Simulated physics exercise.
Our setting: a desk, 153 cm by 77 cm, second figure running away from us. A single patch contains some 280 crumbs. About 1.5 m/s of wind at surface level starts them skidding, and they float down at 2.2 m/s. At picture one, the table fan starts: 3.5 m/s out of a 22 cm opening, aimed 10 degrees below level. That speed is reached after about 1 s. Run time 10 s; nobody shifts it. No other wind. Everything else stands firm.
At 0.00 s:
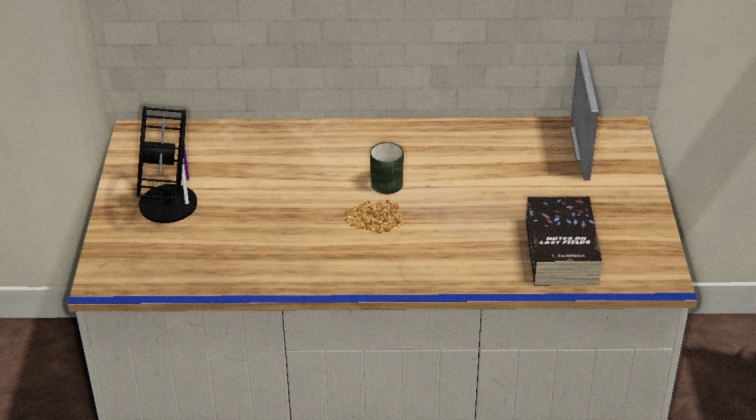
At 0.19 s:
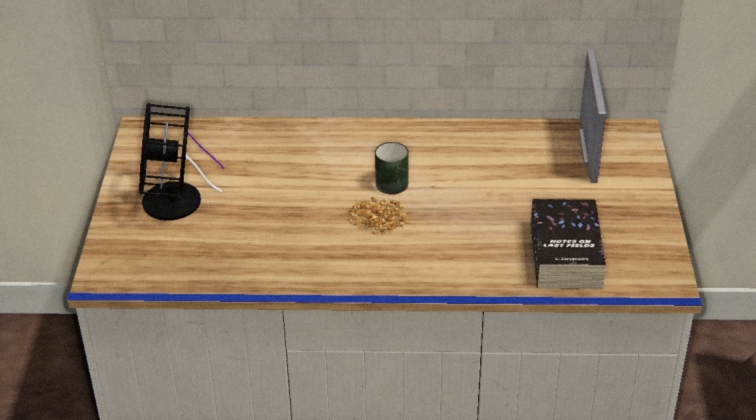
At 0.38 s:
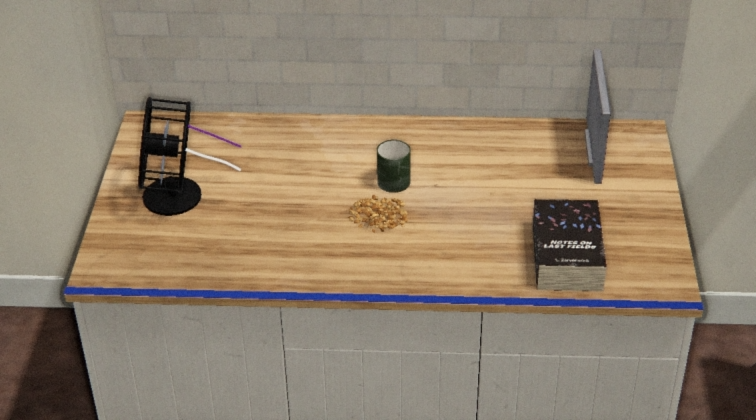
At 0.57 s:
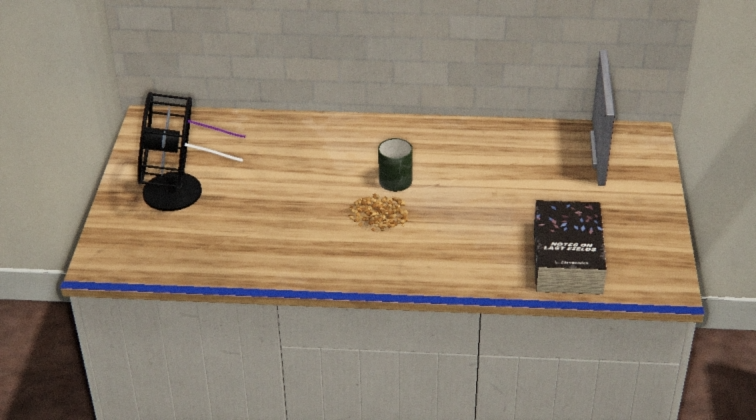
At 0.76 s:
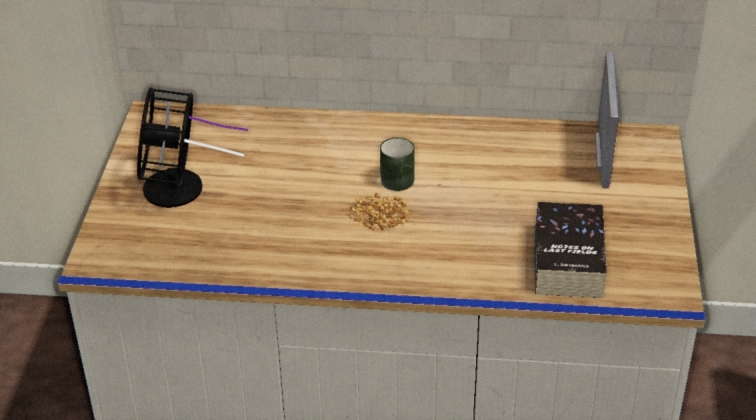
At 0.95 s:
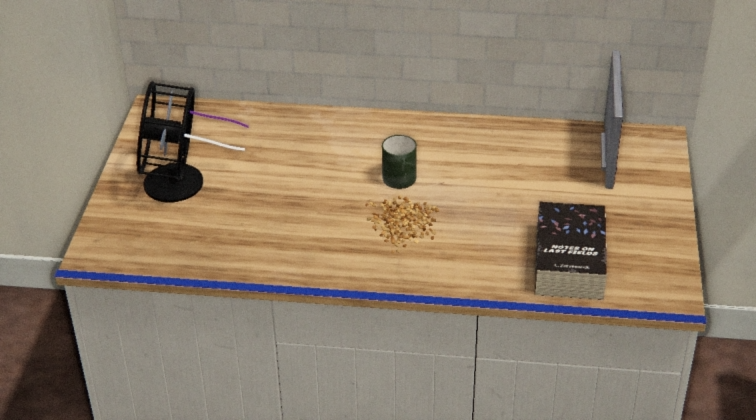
To begin with, a small heap of crumbs lies still near a green mug on a wooden counter, while the purple and white ribbons on the black table fan lift and stream rightward. The heap stays put for a while, then most of the crumbs shift and scatter slightly to the right.
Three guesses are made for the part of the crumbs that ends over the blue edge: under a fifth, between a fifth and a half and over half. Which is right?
The portion ending up over the blue edge is greater than half.
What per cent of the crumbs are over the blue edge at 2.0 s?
Roughly 70 per cent.
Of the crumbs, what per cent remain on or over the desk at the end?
Around 2 in a hundred remain.
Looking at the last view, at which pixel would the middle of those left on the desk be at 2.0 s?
Look about (533, 282) in the last picture.
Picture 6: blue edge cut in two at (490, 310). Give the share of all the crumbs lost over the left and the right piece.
30 % left and 70 % right.
After 2.0 s the count stands so, 71 % are over the blue edge; the middle of those still in play is near (534, 285).
After 3.2 s the count stands so, 88 % are over the blue edge.
After 5.5 s the count stands so, 93 % are over the blue edge.
After 10.0 s, at the end, 95 % are over the blue edge.
